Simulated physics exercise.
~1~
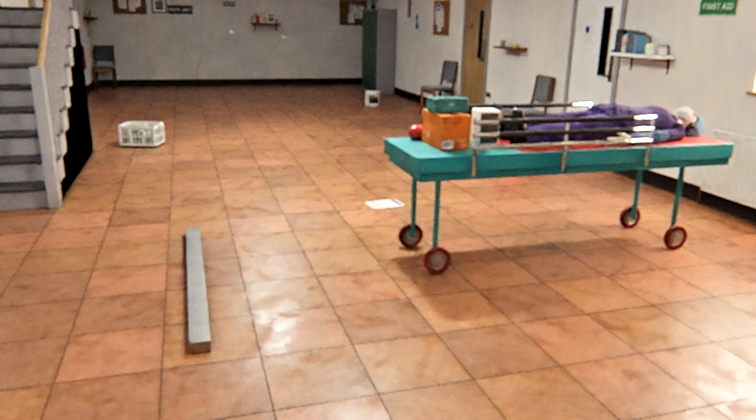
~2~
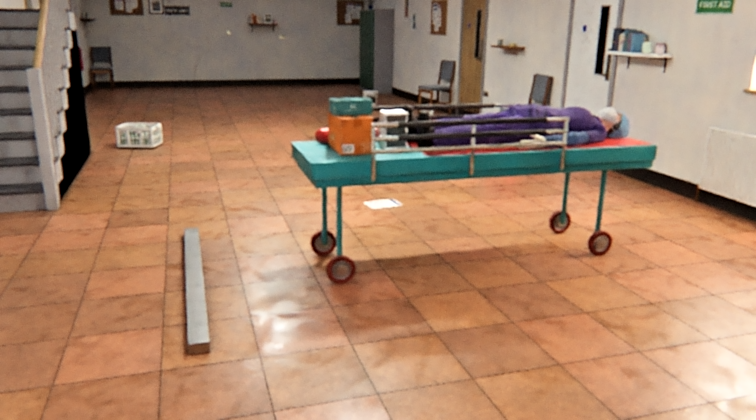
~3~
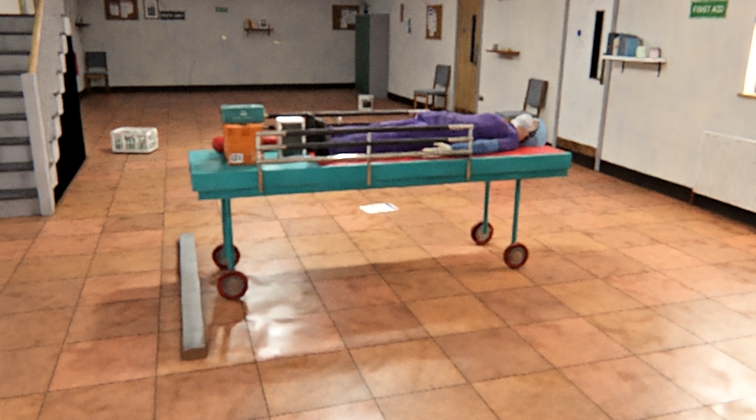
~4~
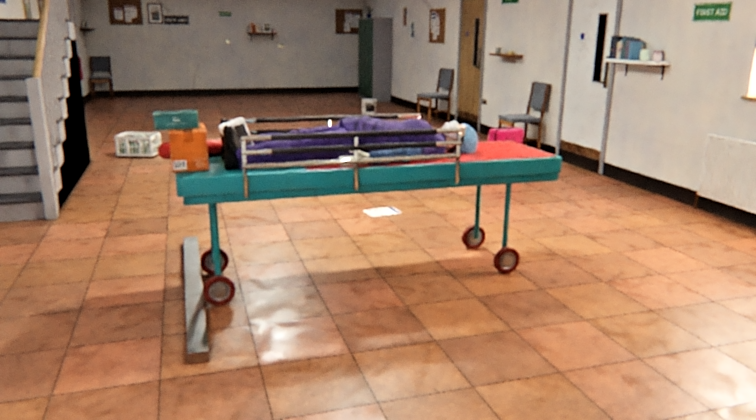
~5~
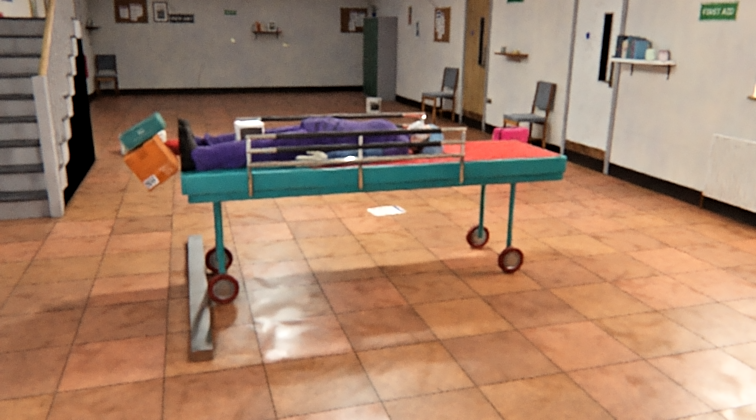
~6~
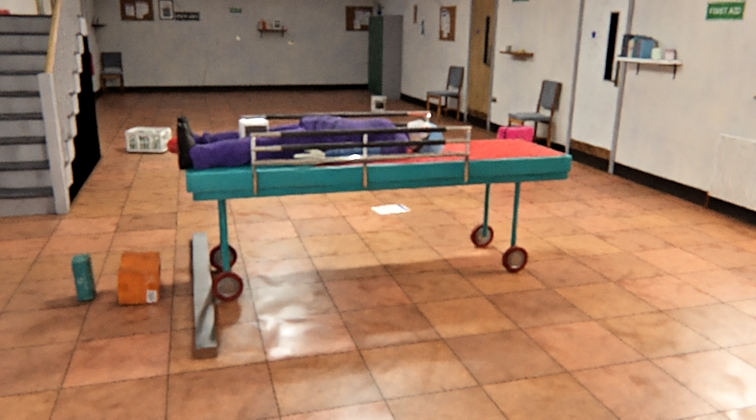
A person in purple lies on a teal gurney with their feet to the left, in a tiled hall with stairs at left, seen from the side by a slightly swaying camera. An orange box with a teal one on top, a red object and a white item sit near the feet. The gurney rolls left and stops at a grey sill on the floor. The person slides toward the foot end, and both boxes tip over the edge. They land on the floor at left, while the person, white item and red object stay aboard.
